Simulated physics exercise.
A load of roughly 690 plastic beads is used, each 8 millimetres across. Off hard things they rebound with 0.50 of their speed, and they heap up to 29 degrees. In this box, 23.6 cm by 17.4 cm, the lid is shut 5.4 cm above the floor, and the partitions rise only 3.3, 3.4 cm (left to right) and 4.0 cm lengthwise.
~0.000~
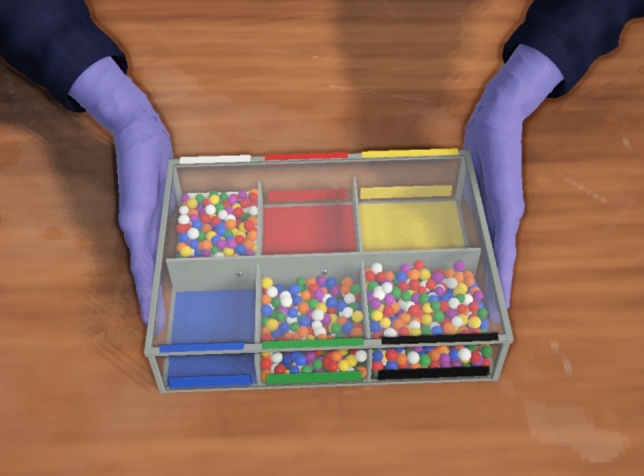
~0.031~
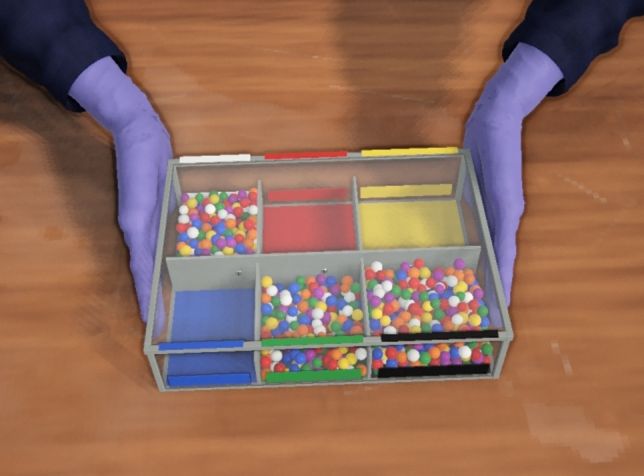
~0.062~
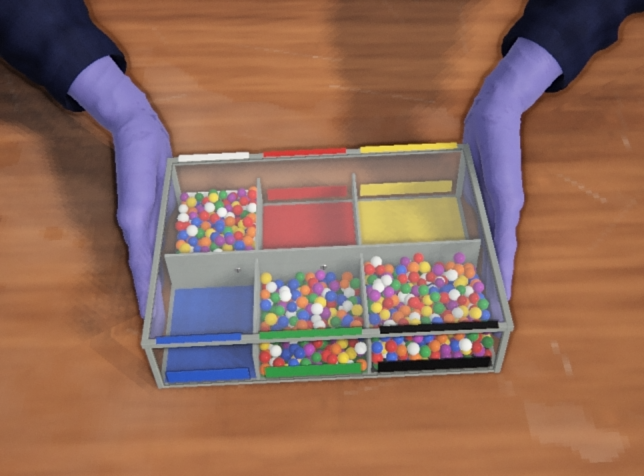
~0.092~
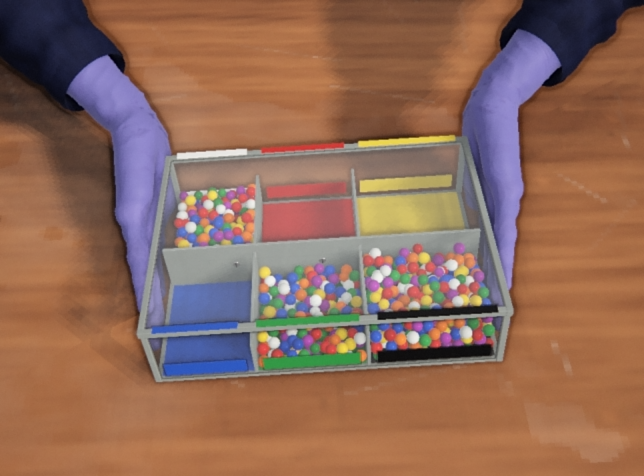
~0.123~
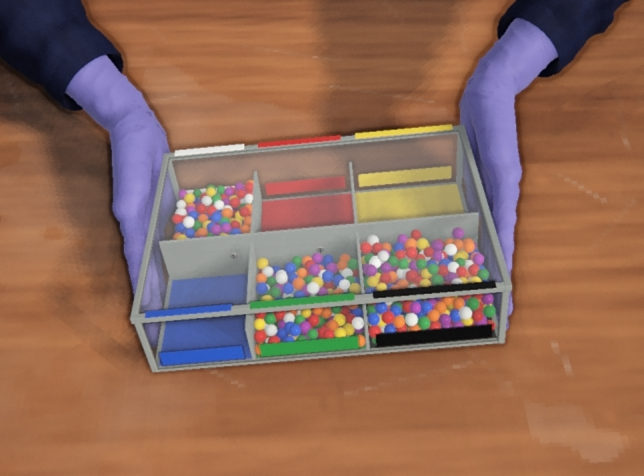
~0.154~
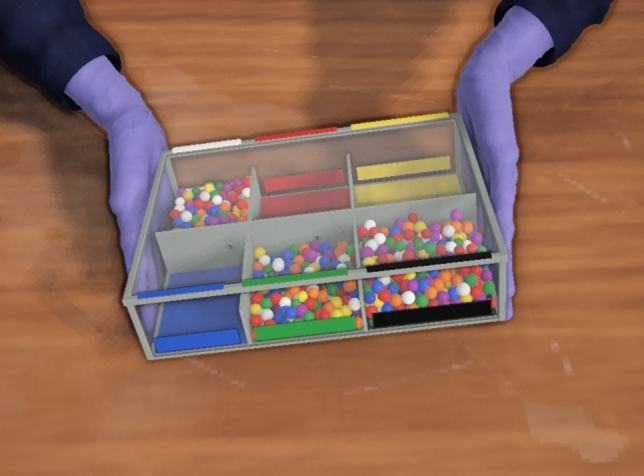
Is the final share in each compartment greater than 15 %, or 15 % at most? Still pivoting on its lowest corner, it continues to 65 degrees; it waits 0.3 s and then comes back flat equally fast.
Red: 15 % at most, blue: 15 % at most, green: Greater than 15 %, yellow: 15 % at most, white: Greater than 15 %, black: Greater than 15 %.
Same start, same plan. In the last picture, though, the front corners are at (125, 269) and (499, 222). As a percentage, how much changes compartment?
That gives some 15 per cent.
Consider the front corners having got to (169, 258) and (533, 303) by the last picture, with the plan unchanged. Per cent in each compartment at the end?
Final shares: Red 5%, blue 0%, green 15%, yellow 5%, white 20%, black 50%.
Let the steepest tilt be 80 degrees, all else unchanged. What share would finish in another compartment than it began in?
Estimate: Around 25 %.
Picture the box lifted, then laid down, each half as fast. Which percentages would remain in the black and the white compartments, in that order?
Black 40 %, white 30 %.
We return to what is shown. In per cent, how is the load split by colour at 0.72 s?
Red 0, blue 0, green 20, yellow 0, white 30, black 45.
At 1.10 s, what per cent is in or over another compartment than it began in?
Share: Approx. 10 %.
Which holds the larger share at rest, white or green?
I'd say the white side has more in it.
Then, at 0.72 s, tilt 65 degrees; green 20 %, white 30 %, black 45 %.
After 1.10 s, tilt 38 degrees; green 20 %, white 30 %, black 40 %.
After 1.57 s, tilt 0 degrees; green 20 %, white 30 %, black 40 %.
At rest (2.2 s), red 5 %, blue 0 %, green 20 %, yellow 0 %, white 30 %, black 40 %.
